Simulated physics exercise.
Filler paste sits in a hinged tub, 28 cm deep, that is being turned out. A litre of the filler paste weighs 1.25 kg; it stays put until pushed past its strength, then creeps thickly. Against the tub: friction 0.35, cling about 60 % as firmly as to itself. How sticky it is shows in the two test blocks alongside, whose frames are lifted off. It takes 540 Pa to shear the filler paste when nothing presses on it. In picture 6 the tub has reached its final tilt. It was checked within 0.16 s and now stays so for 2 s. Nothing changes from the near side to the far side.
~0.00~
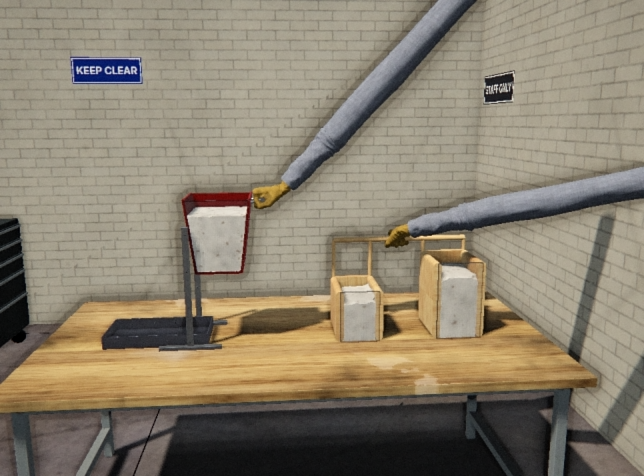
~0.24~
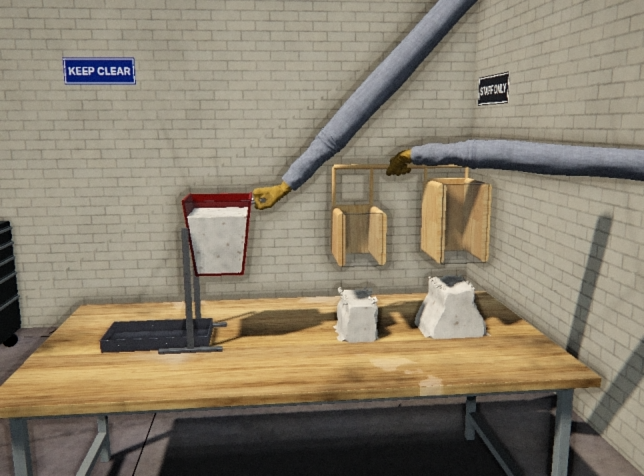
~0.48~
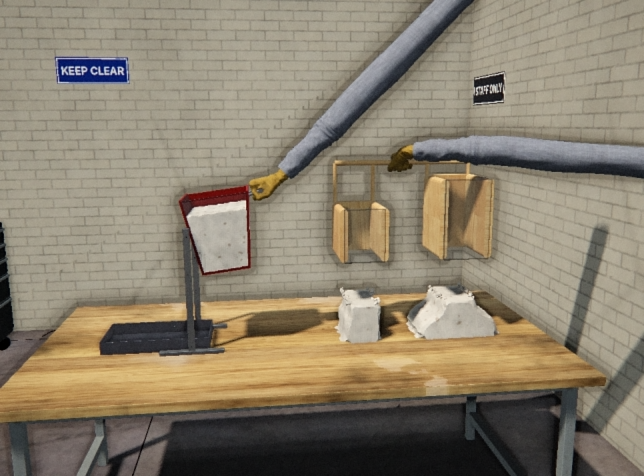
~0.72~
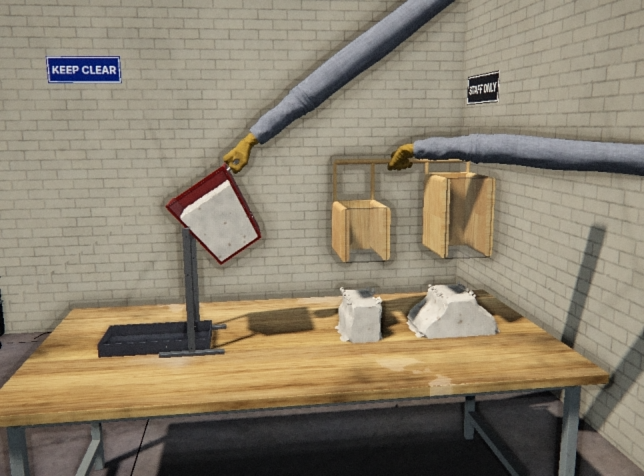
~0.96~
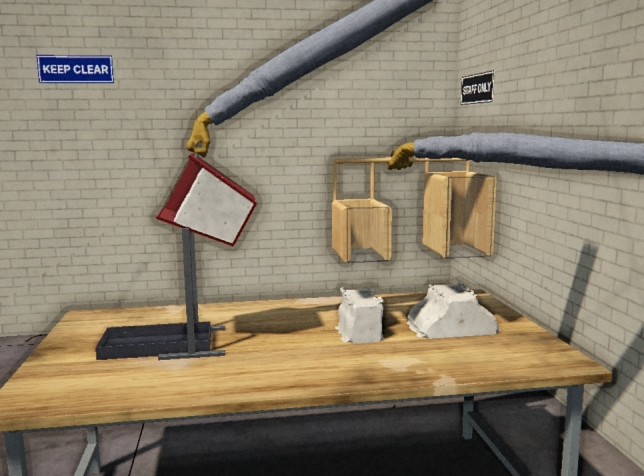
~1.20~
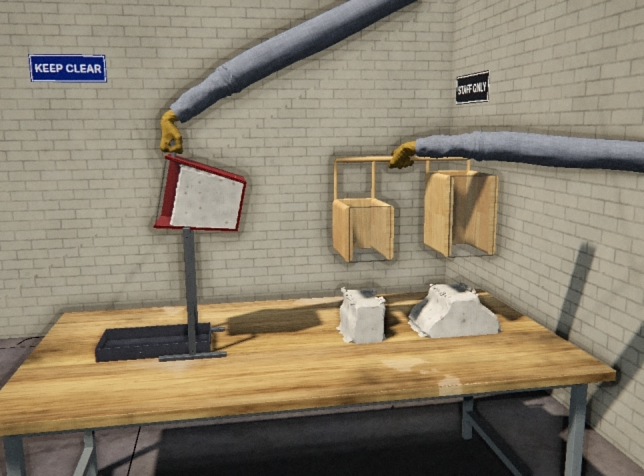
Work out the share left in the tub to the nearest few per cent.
About 100 %.
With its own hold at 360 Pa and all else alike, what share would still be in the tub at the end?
It would be near 85 %.
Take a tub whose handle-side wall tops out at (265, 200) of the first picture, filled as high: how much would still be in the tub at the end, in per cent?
Then about 75 %.
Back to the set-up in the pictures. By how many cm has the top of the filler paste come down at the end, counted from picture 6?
About 0 cm.
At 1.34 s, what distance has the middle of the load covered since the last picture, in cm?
Roughly 0 cm.
After 1.34 s, the tub is at 78 degrees and holds 100 %.
After 1.51 s, the tub is at 78 degrees and holds 100 %.
After 1.68 s, the tub is at 78 degrees and holds 100 %.
After 1.85 s, the tub is at 78 degrees and holds 100 %.
After 3.20 s, the tub is at 78 degrees and holds 100 %.
